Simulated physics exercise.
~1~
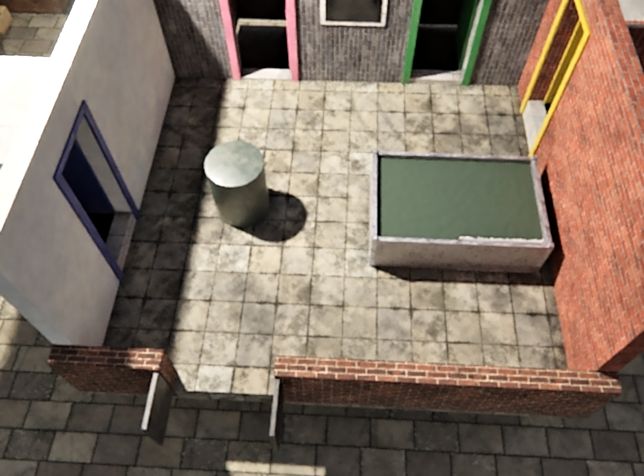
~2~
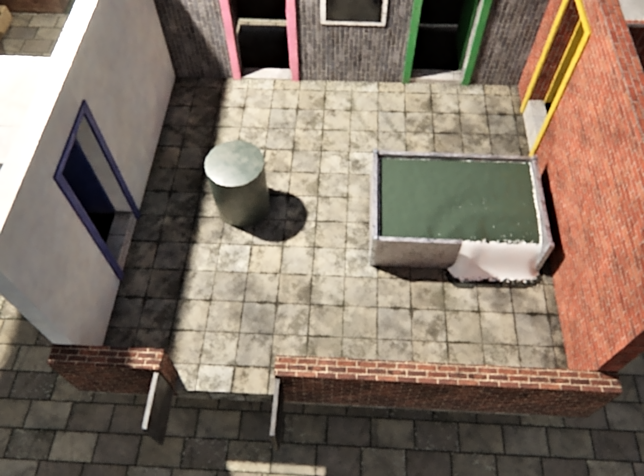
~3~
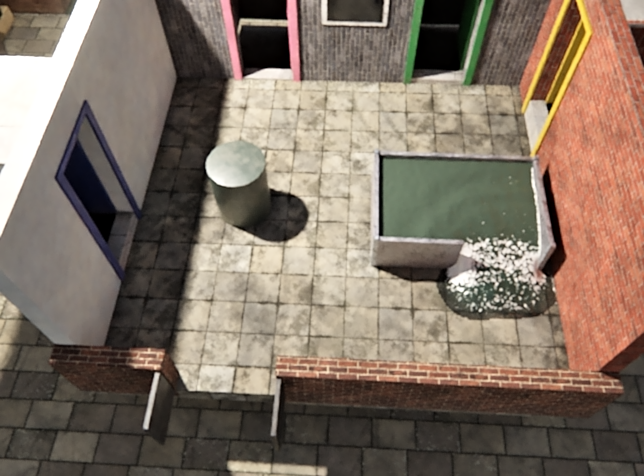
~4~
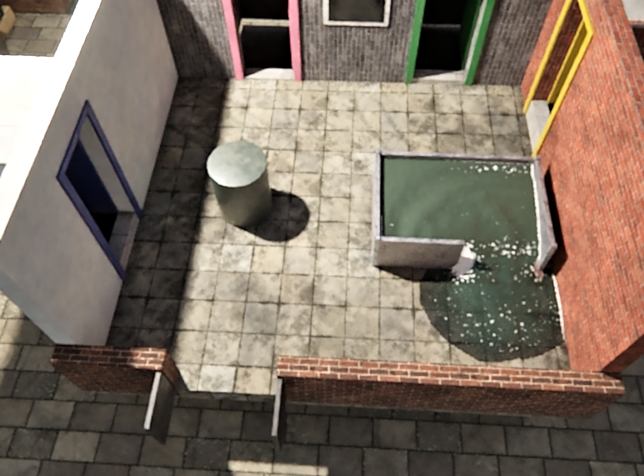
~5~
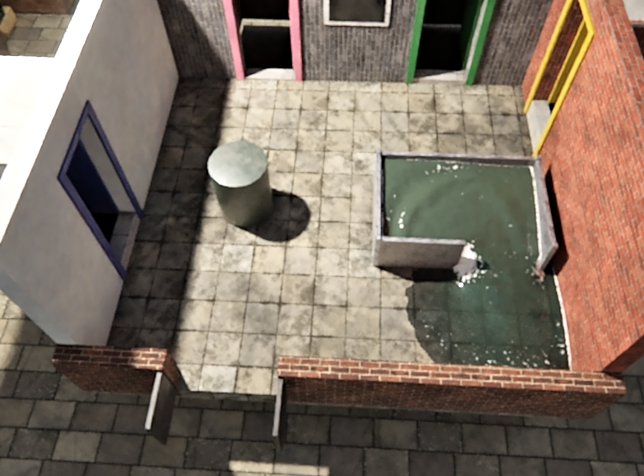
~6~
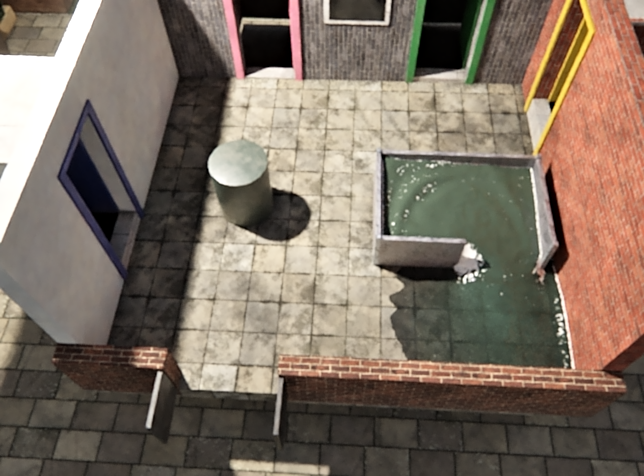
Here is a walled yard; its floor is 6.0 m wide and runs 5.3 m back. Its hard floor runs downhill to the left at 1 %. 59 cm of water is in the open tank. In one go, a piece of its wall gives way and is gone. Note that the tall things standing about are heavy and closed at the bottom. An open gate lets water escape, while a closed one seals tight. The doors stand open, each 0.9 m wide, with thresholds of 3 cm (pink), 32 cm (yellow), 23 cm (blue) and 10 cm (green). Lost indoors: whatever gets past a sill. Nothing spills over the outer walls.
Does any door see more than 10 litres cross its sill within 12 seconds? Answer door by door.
Taking each door, the pink door does; the yellow door does not; the blue door does not; the green door does not.
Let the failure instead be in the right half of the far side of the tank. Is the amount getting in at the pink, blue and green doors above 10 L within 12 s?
Then pink would come out on the high side, blue on the low side and green on the high side.
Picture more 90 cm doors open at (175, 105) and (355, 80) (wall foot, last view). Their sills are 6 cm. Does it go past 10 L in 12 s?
In the order given, higher then lower.
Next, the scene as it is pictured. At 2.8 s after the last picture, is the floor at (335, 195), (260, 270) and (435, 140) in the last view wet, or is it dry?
Untouched, soaked, untouched.
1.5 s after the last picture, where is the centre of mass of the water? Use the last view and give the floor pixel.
Centre: Approx. (458, 276) px.
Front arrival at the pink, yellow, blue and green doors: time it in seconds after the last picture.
The front reaches pink at 5.0 s, yellow at 2.4 s, blue at 2.6 s, green at 4.0 s.
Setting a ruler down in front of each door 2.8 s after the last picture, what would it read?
Depths in centimetres - pink: 0, yellow: 3, blue: 19, green: 0.
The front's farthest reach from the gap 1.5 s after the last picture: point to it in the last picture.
Somewhere around (186, 370).
Then, 0.7 s after the last picture water covers 10 % of the floor and is deepest (48 cm) near (562, 388); pink door not reached, yellow door not reached, blue door not reached, green door not reached.
Then, 1.5 s after the last picture water covers 25 % of the floor and is deepest (36 cm) near (547, 387); pink door not reached, yellow door not reached, blue door not reached, green door not reached.
Then, 2.8 s after the last picture water covers 45 % of the floor and is deepest (23 cm) near (518, 386); pink door not reached, yellow door 3 cm at the sill, 0 L in, blue door 19 cm at the sill, 0 L in, green door not reached.
Then, 6.3 s after the last picture water covers 75 % of the floor and is deepest (14 cm) near (177, 86); pink door 8 cm at the sill, 11 L in, yellow door 2 cm at the sill, 0 L in, blue door 12 cm at the sill, 0 L in, green door 3 cm at the sill, 0 L in.
Then, 11.3 s after the last picture water covers 95 % of the floor and is deepest (10 cm) near (175, 94); pink door 7 cm at the sill, 74 L in, yellow door 1 cm at the sill, 0 L in, blue door 8 cm at the sill, 0 L in, green door 4 cm at the sill, 0 L in.
